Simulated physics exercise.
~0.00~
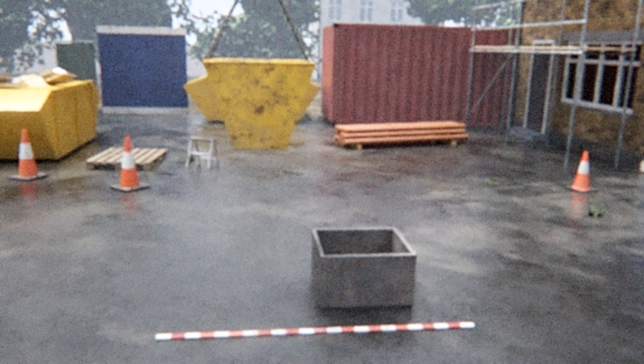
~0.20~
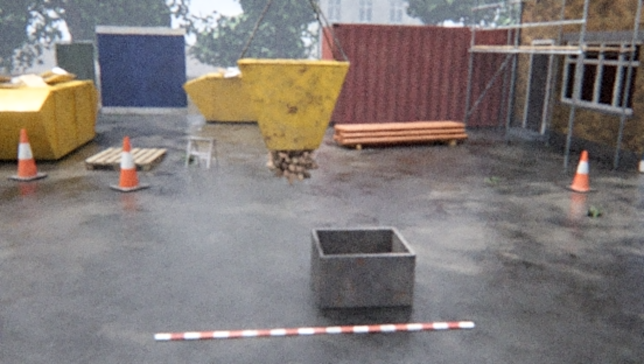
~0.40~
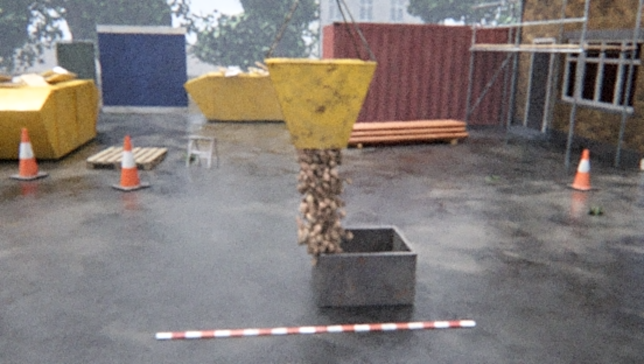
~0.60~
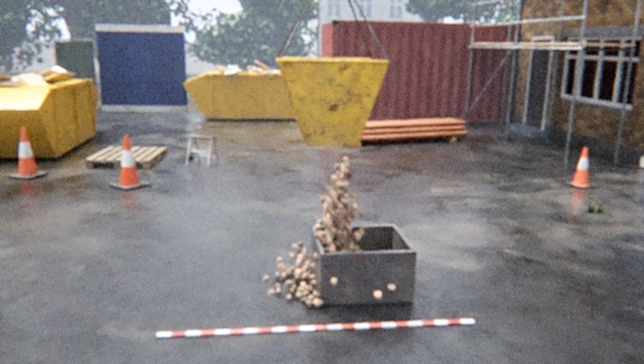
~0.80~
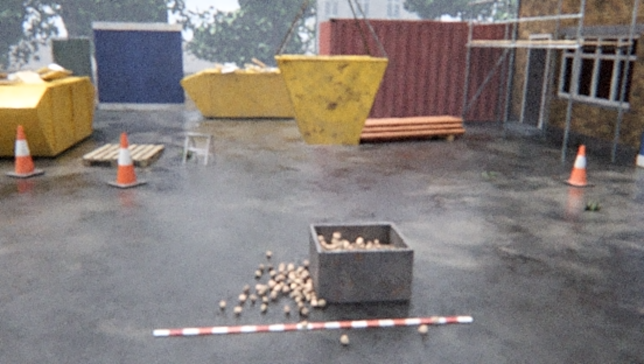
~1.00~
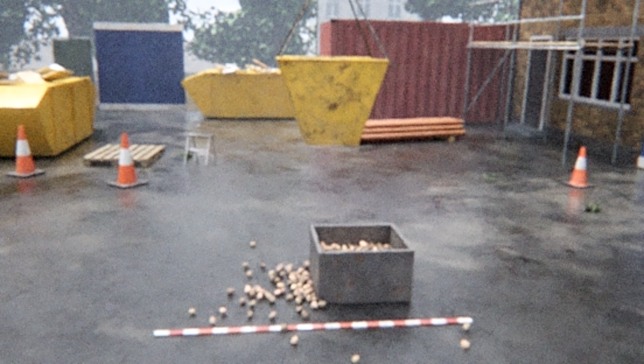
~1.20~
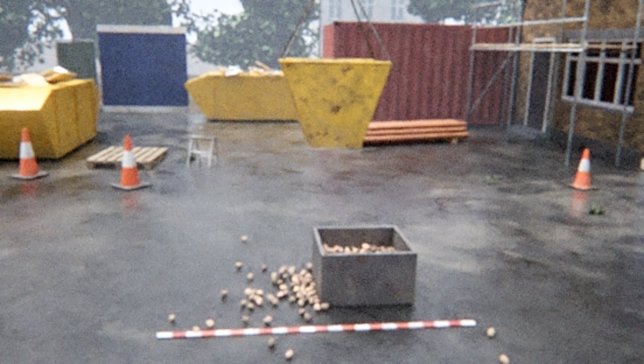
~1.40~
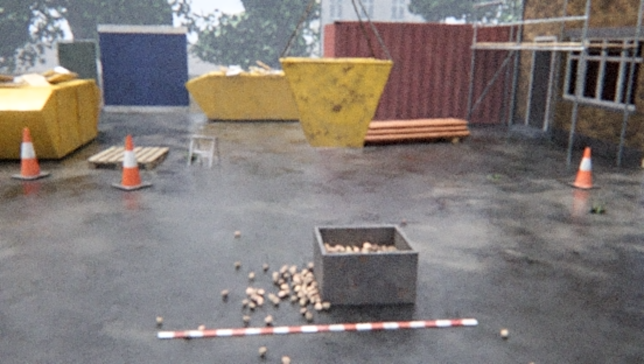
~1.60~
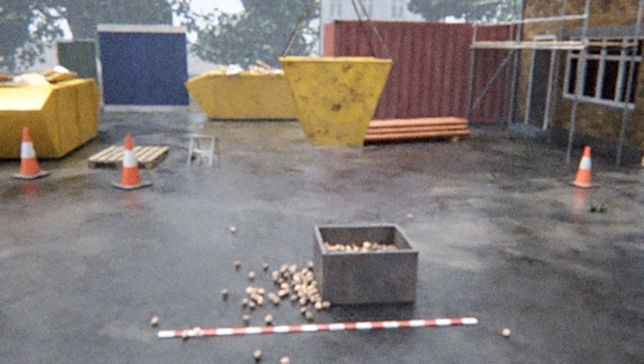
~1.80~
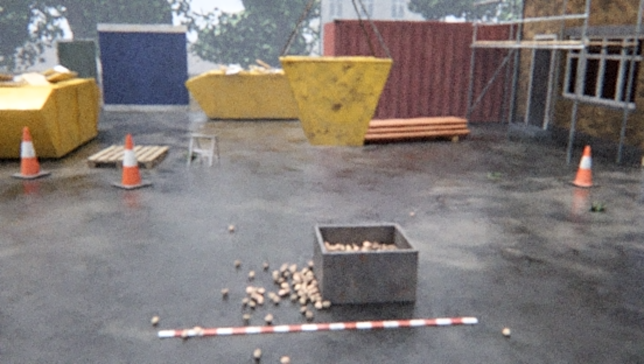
A yellow skip swings right and drops round stones, most landing in the grey bin.
